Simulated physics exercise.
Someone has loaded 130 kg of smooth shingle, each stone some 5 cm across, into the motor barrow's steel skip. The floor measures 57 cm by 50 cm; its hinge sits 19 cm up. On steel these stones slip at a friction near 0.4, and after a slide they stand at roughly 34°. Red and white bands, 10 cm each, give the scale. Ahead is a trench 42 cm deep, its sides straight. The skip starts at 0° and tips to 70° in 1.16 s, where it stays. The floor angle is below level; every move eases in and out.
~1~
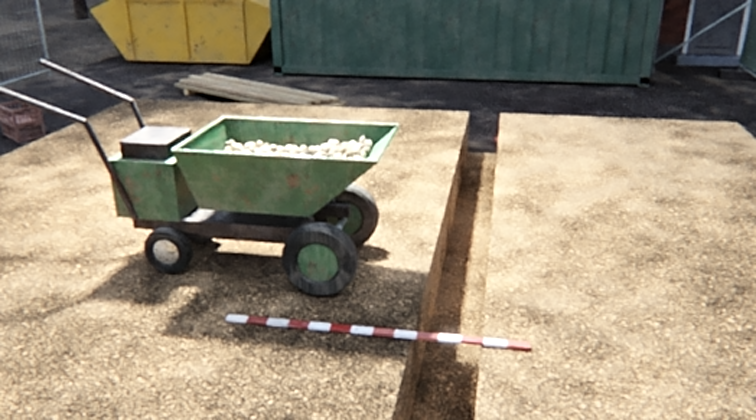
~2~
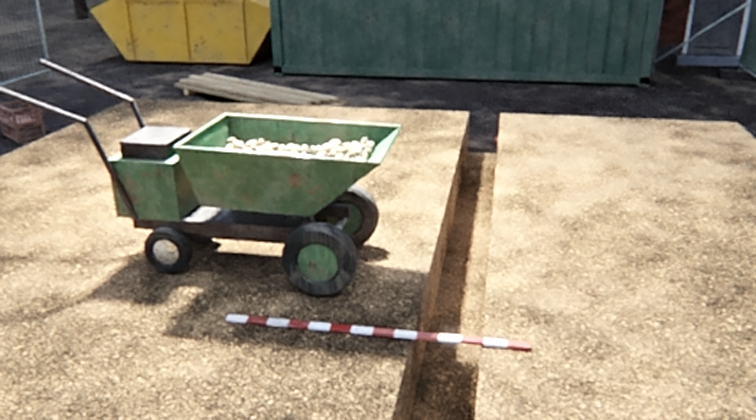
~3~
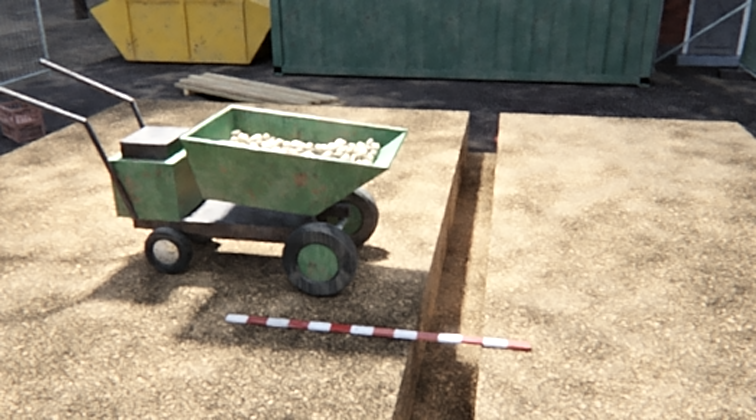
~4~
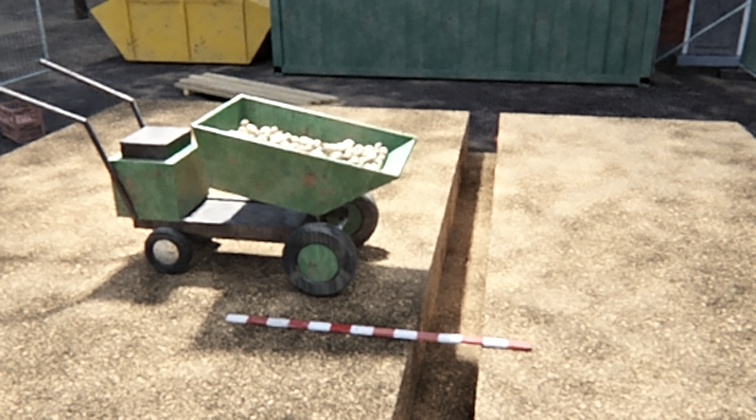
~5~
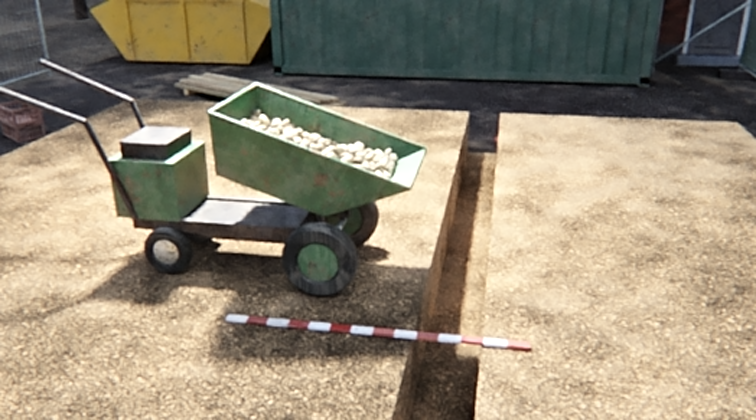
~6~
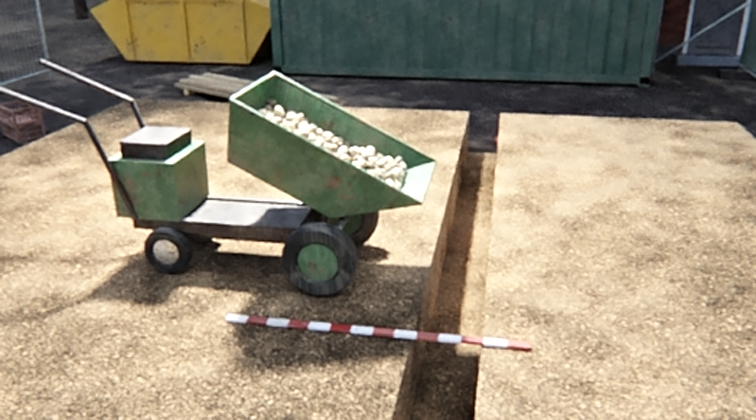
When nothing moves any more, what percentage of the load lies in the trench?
66 %.
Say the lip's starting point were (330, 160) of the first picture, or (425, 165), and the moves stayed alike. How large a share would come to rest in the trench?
Roughly 85 in a hundred from the first, 0 in a hundred from the second.
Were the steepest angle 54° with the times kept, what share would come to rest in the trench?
Close to 65 per cent then.
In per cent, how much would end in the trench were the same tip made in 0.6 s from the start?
Then roughly 50 percent.
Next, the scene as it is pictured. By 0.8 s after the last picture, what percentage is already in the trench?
At that moment: Approx. 35 %.
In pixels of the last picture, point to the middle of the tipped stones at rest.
I'd point to around (472, 328).
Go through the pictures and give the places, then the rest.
In the first frame, lip at (377, 162), floor tilted 0°, highest stones at (359, 150).
In the second frame, the skip is at 1°, its lip at (380, 164); the top of the load is at (340, 149).
In the third frame, lip at (388, 169), floor tilted 5°, highest stones at (276, 144).
In the fourth frame, lip at (398, 177), floor tilted 11°, highest stones at (247, 133).
In the fifth frame, the skip is at 19°, its lip at (410, 189); the top of the load is at (257, 122).
In the sixth frame, the skip is at 27°, its lip at (422, 204); the top of the load is at (269, 112).
Then, 0.4 s after the last picture the floor is at 59°, 100 % in the skip; the foremost stones are at (443, 236).
Then, 0.8 s after the last picture the floor is at 70°, 51 % in the skip, 34 % in the trench, 16 % past the trench; the foremost stones are at (531, 276).
Then, 1.1 s after the last picture the floor is at 70°, 8 % in the skip, 58 % in the trench, 34 % past the trench; the foremost stones are at (646, 288).
Then, 3.1 s after the last picture the floor is at 70°, 0 % in the skip, 66 % in the trench, 34 % past the trench; the foremost stones are at (755, 309).
